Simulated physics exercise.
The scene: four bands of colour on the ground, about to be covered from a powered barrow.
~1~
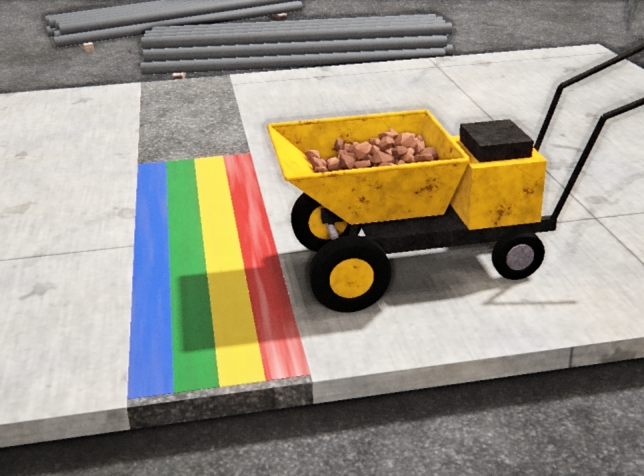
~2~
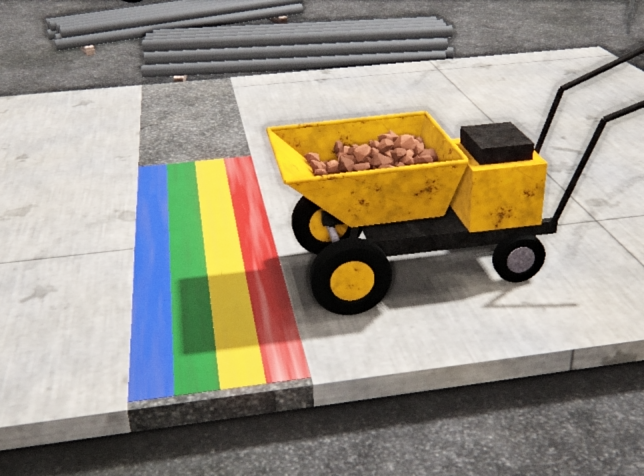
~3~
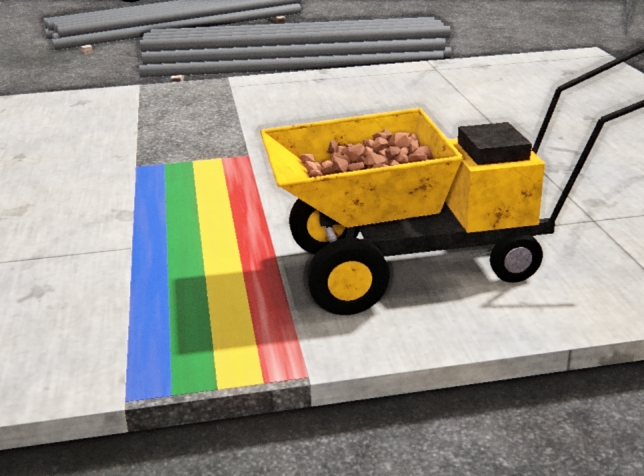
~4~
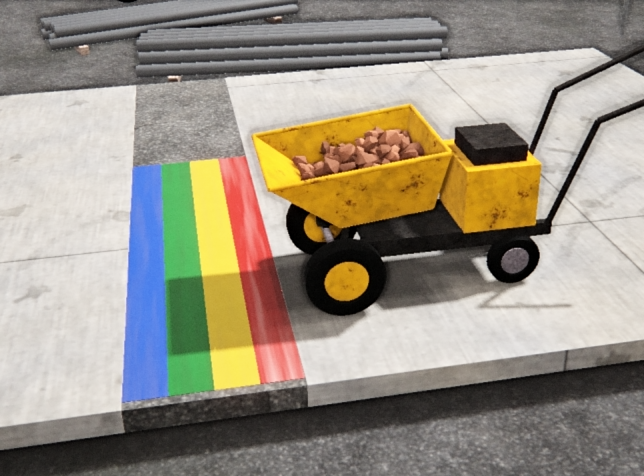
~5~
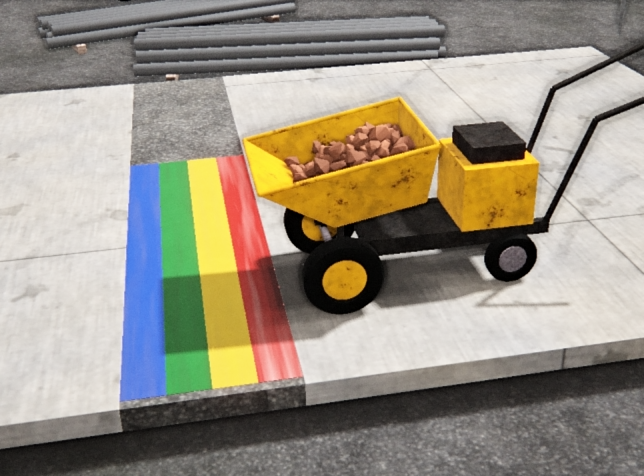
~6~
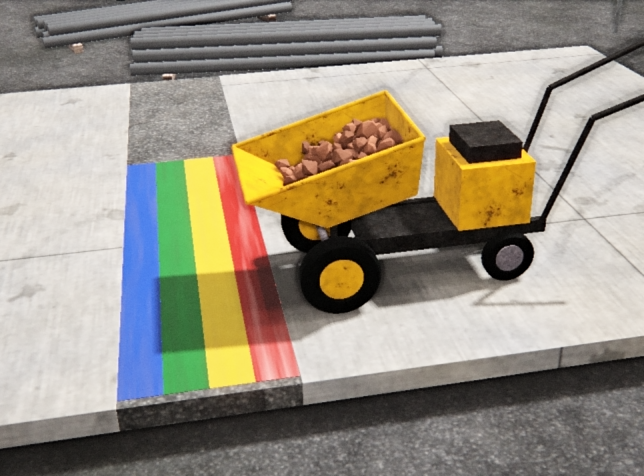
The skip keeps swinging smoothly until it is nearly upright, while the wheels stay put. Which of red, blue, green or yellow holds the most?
Green.
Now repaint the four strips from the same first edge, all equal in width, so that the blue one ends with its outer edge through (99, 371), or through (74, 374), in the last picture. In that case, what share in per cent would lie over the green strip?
About 30 % and 30 %.
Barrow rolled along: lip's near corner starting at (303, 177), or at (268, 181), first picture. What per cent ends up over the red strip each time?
About 0 % and 0 %.
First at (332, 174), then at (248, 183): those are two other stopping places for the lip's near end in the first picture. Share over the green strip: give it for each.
The first stopping place yields 20 % and the other yields 10 %.
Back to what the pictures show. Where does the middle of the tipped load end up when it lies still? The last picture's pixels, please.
About (167, 291).
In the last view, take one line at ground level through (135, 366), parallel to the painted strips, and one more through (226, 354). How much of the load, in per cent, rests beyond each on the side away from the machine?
About 20 and 70 per cent.
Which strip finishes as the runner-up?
That would be the blue one, in second.
Just after the last frame, skip tipped steeply; every one in the skip.
A moment on, skip tipped steeply; the larger part in the skip; just a few over the yellow strip; about a tenth over the green strip; just a few over the blue strip.
Further on, skip tipped right over; roughly a third in the skip; about a tenth over the yellow strip; roughly a third over the green strip; roughly a quarter over the blue strip; about a tenth off the paint.
When it is over, skip tipped right over; roughly a quarter in the skip; not one over the red strip; about a tenth over the yellow strip; roughly a third over the green strip; roughly a quarter over the blue strip; about a tenth off the paint.
